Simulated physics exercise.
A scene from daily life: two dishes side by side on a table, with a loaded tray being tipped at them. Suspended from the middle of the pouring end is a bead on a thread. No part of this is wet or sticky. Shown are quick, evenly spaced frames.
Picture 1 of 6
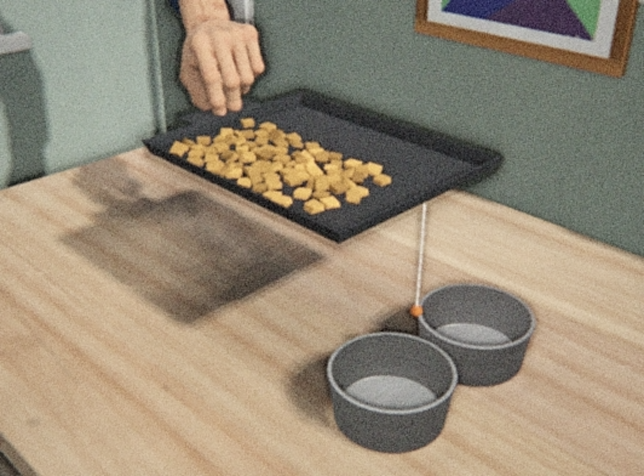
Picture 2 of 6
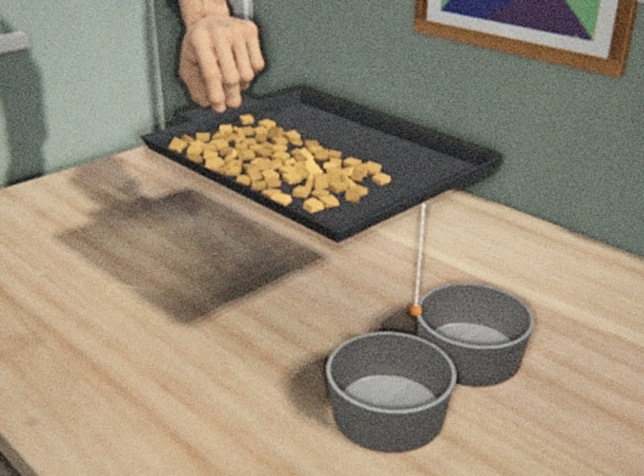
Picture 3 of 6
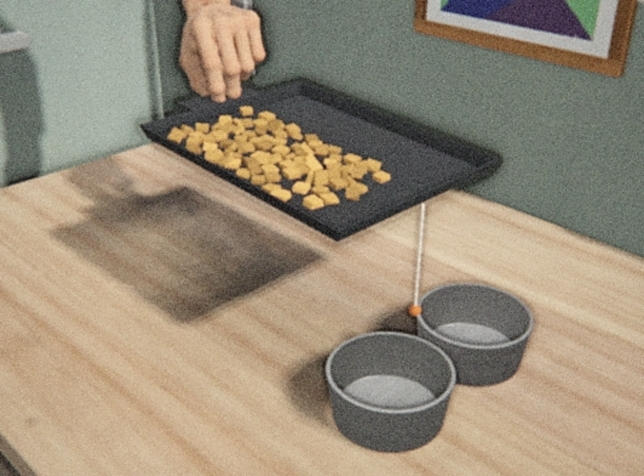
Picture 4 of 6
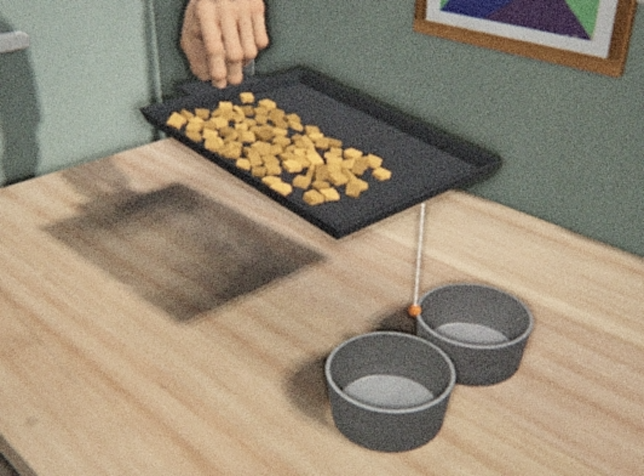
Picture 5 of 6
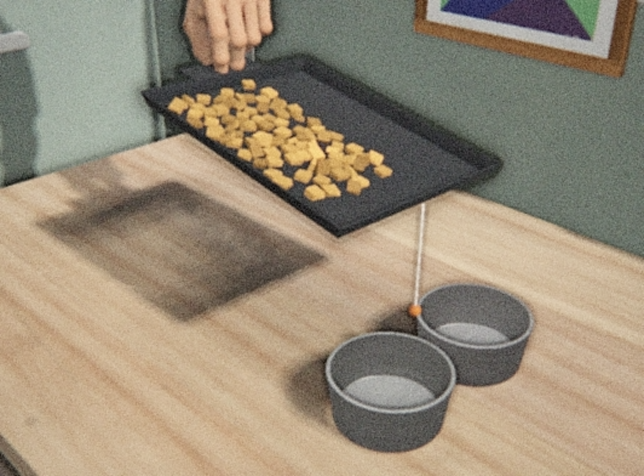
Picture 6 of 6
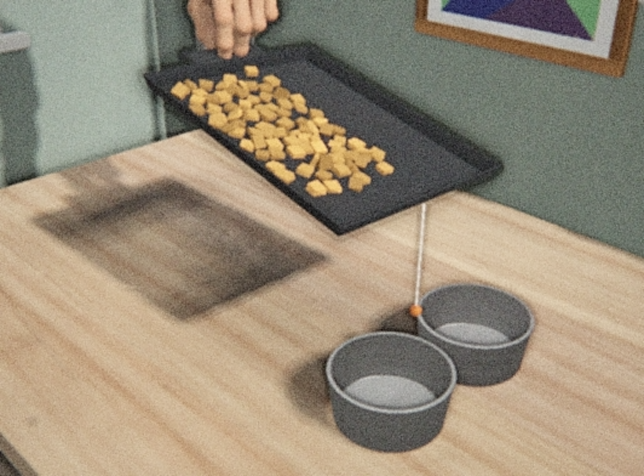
The video shows a hand gradually raising the far end of a dark tray of golden cereal squares above a wooden table, tilting it toward two gray dishes, while a small orange bead hangs nearly still on a thread.
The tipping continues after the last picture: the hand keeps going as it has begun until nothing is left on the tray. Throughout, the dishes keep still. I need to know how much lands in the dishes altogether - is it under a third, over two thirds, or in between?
Altogether it comes to over two thirds.
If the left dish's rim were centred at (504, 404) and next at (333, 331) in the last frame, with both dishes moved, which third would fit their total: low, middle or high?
One: Under a third. Two: Below one third.
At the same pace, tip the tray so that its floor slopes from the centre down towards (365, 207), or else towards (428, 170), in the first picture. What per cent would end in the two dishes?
First case about 70 percent; second case about 50 percent.
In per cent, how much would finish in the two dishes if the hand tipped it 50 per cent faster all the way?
Share: Roughly 60%.
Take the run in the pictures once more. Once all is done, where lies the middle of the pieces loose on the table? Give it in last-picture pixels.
At about (509, 381).
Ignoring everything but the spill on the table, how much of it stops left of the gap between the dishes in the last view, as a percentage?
About 0 per cent.
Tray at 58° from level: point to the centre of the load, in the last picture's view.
The load is centred about (438, 181).
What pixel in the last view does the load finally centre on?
I'd place the middle at about (479, 356).
Soon, tray tipped steeply; most on the tray; about a quarter in the air.
A while on, tray tipped right over; about a quarter on the tray; a small part in the left dish; about a third in the right dish; a small part outside both; about a quarter in the air.
Towards the end, tray tipped past a quarter turn; about a quarter in the left dish; about two thirds in the right dish; about a quarter outside both.
Finally, tray tipped past a quarter turn; about a quarter in the left dish; about two thirds in the right dish; about a quarter outside both.
